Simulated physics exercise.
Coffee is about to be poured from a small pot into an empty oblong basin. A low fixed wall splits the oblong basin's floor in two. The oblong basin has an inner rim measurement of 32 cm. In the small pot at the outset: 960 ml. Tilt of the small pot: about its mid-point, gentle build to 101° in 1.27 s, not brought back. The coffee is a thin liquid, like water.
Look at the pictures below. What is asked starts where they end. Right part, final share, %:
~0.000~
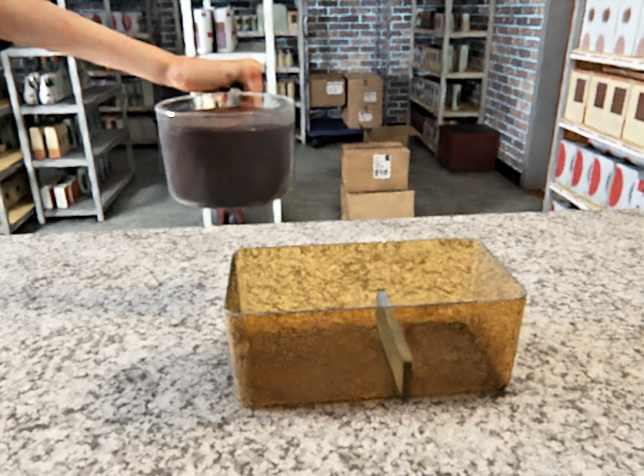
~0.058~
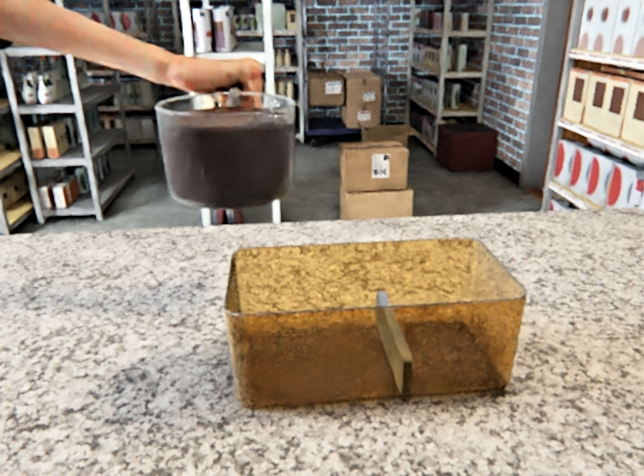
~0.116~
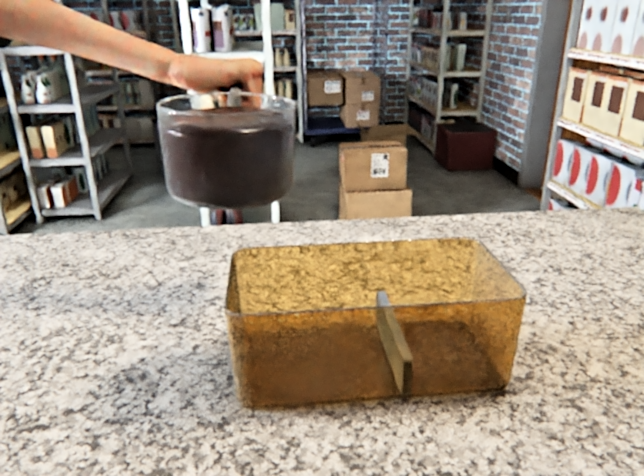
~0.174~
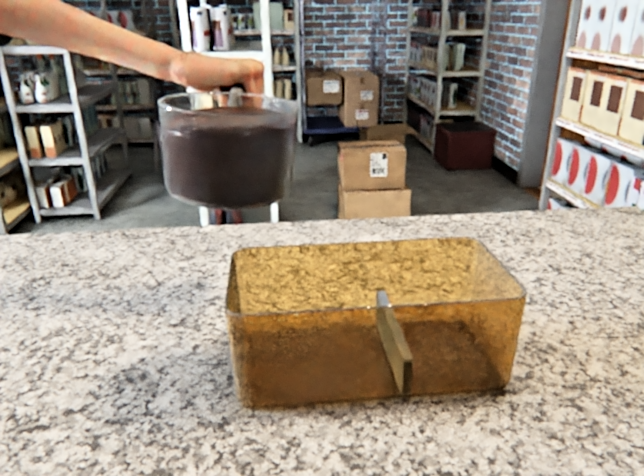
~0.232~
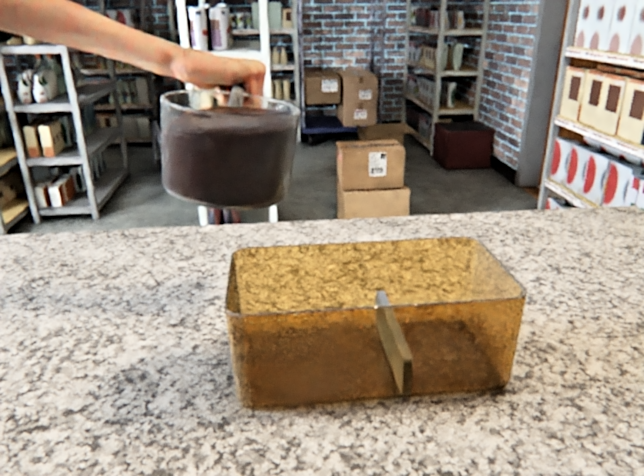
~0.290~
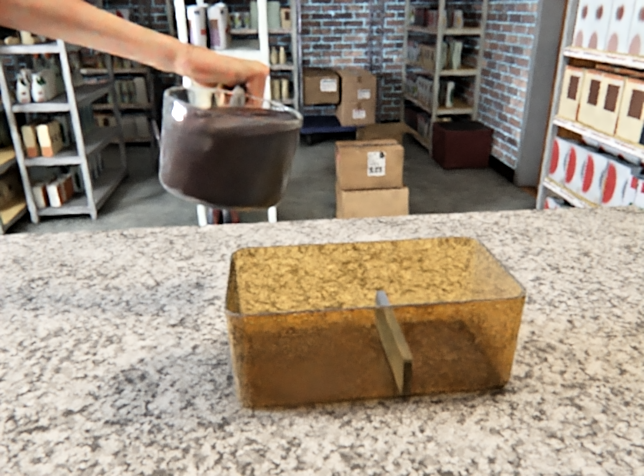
13 %.
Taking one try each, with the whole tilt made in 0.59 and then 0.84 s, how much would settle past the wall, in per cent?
About 5 %, then about 5 %.
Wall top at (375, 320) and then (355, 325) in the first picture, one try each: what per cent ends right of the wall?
45 then 70 %.
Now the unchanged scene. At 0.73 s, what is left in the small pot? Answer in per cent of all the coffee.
Still held: Roughly 68 % of the total.
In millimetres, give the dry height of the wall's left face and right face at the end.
The left side gives some 20 mm, the right side some 42 mm.
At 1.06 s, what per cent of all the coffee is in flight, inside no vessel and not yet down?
I'd put it at about 14 per cent of the liquid.
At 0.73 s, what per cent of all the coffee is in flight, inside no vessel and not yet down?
24 %.
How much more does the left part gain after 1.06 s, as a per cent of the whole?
That is roughly 30 in a hundred of the whole.
After 0.73 s the tilt is 63° and 68 per cent is still to pour, 9 is left of the wall and 0 right of it.
After 1.06 s the tilt is 94° and 18 per cent is still to pour, 56 is left of the wall and 12 right of it.
After 1.40 s the tilt is 101° and 2 per cent is still to pour, 81 is left of the wall and 13 right of it.
After 1.77 s the tilt is 101° and 0 per cent is still to pour, 86 is left of the wall and 13 right of it.
In the end 86 per cent lies left of the wall, 13 right of it and 1 outside.
